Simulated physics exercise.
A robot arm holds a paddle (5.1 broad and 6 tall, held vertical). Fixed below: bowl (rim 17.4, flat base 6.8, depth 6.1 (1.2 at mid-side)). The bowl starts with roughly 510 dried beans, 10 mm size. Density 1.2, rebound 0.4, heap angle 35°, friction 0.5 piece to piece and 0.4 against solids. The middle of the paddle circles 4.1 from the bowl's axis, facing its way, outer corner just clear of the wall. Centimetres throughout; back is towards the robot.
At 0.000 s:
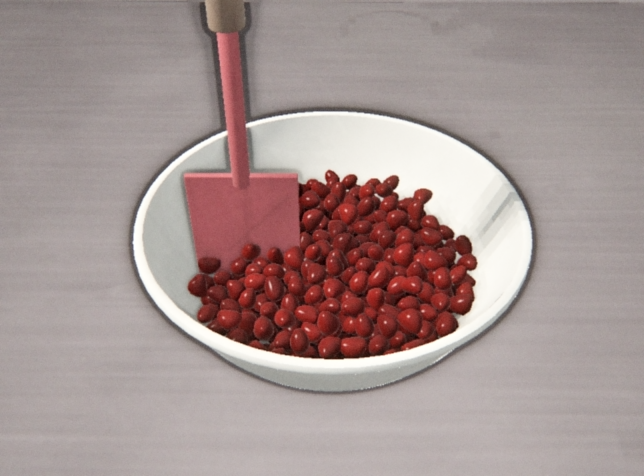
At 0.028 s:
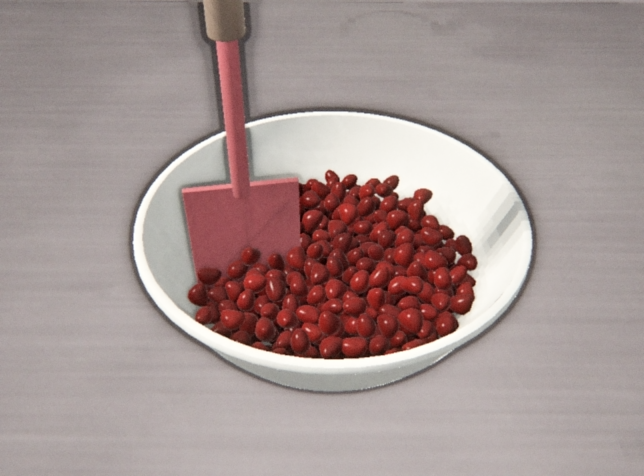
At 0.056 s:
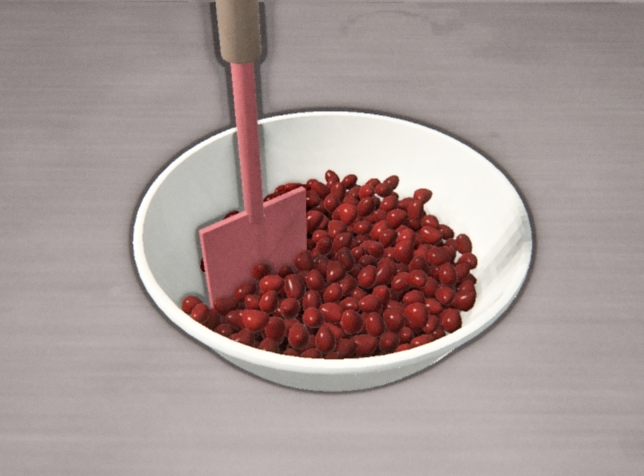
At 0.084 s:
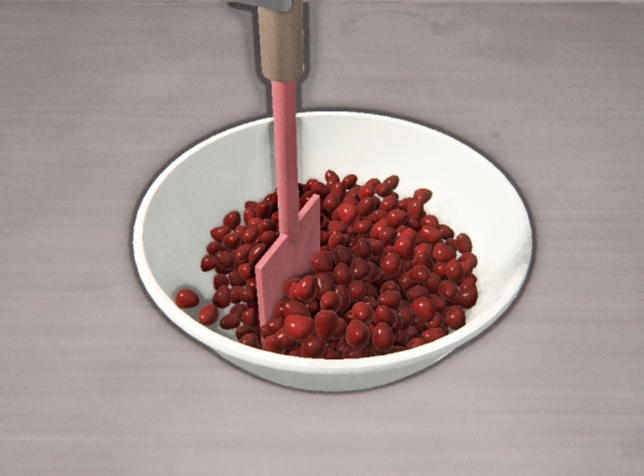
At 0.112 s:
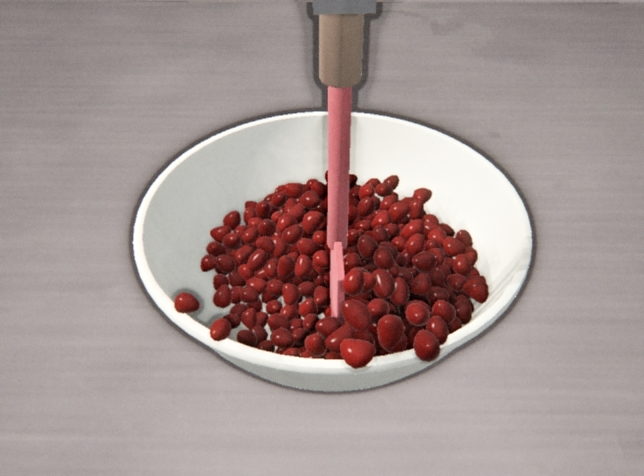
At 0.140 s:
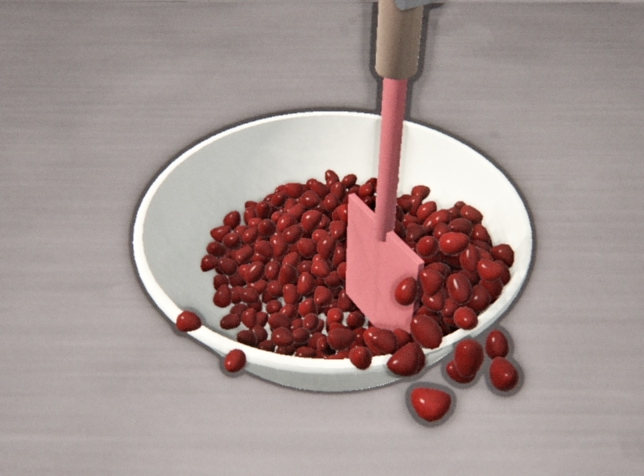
A robot arm sweeps a pink paddle rightward through red beans, pushing some over the bowl's rim.
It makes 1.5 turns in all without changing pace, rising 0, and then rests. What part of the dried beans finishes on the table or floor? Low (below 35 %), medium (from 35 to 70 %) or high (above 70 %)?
A medium share, from 35 to 70 %, ends on the table or floor.
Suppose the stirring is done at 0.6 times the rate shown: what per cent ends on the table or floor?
About 30 per cent.
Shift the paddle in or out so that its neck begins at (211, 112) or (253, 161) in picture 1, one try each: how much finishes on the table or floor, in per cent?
Some 10 and 55 per cent.
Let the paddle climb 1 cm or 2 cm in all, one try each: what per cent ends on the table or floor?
Some 40 and 30 per cent.
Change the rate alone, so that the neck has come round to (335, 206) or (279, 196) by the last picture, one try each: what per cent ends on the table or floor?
Some 40 and 25 per cent.
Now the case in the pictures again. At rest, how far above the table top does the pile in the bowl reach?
About 5.5 cm.
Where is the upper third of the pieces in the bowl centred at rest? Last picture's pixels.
Near (375, 215).
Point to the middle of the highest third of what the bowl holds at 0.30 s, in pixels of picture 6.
At about (280, 156).
After 0.30 s, 281° round, highest piece 11 above the table; 401 in the bowl, 29 on the table or floor, 83 in flight or on the tool.
After 0.46 s, 80° round, highest piece 9 above the table; 311 in the bowl, 161 on the table or floor, 41 in flight or on the tool.
After 0.74 s, 180° round, highest piece 7 above the table; 260 in the bowl, 252 on the table or floor, 1 in flight or on the tool.
After 1.44 s, 180° round, highest piece 5 above the table; 260 in the bowl, 253 on the table or floor.
In the end, 260 in the bowl, 253 on the table or floor. That is 49 % on the table or floor.
